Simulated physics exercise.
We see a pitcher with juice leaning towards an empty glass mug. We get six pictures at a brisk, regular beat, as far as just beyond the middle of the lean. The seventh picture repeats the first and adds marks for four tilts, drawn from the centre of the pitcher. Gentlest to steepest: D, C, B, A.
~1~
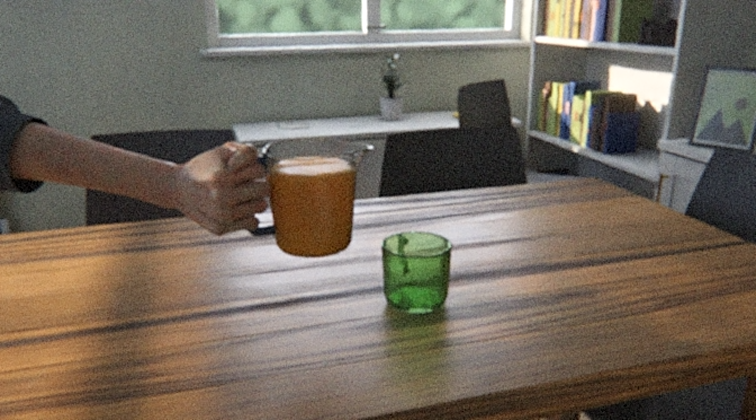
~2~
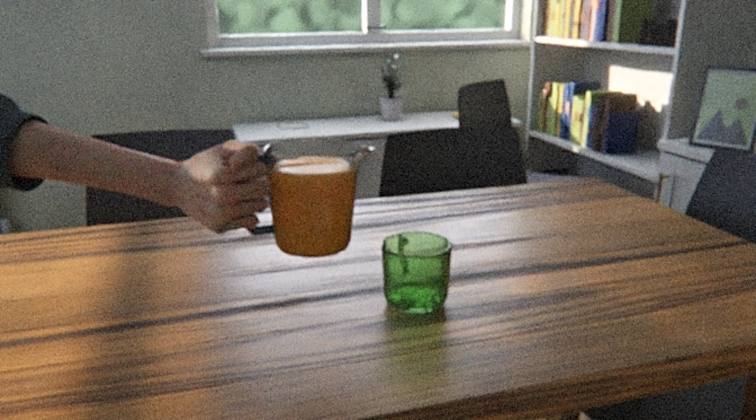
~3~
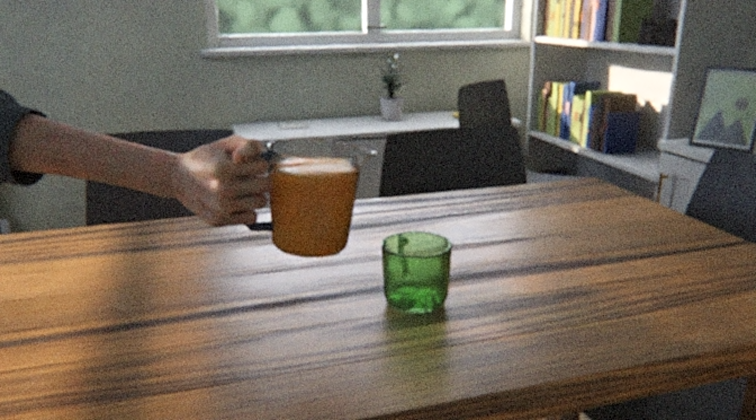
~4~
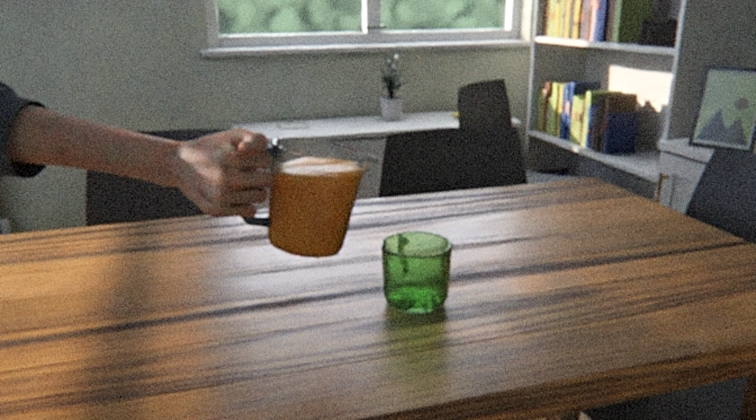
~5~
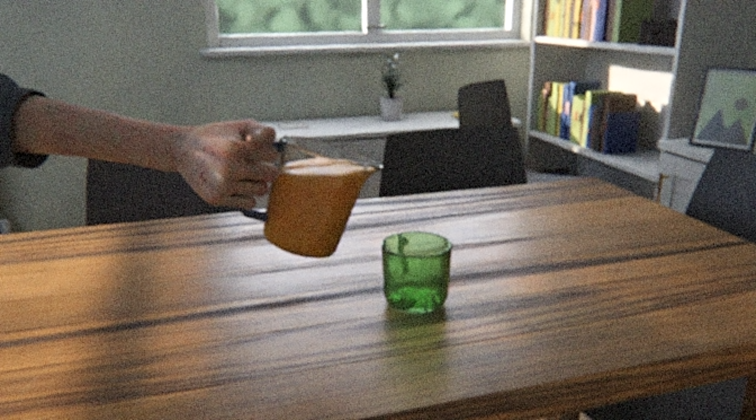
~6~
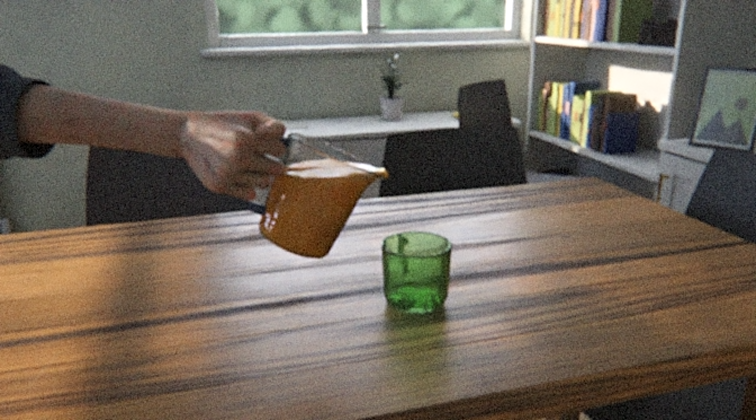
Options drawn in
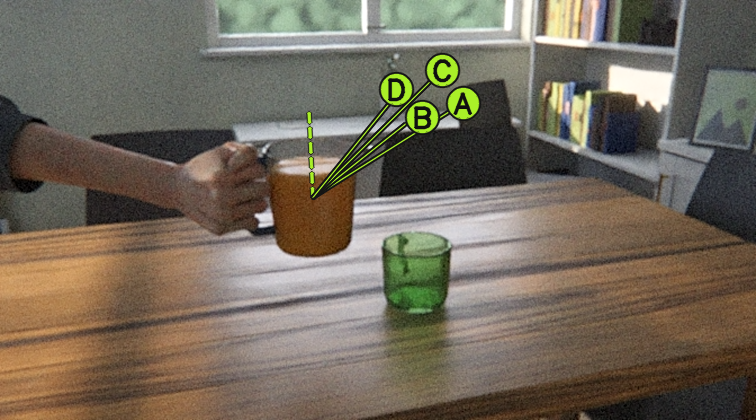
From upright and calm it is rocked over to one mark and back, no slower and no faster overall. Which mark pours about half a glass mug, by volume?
Use line C.
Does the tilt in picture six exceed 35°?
No, it does not.
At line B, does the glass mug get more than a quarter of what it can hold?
Yes, clearly.
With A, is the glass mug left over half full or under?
Over half.
In lime, A at (448, 111); B at (405, 124); C at (429, 82); D at (388, 104).
Choosing A, the glass mug ends with about 88 % of what it can hold.
Choosing B, the glass mug ends with about 68 % of what it can hold.
Choosing C, the glass mug ends with about 50 % of what it can hold.
Choosing D, the glass mug ends with about 35 % of what it can hold.
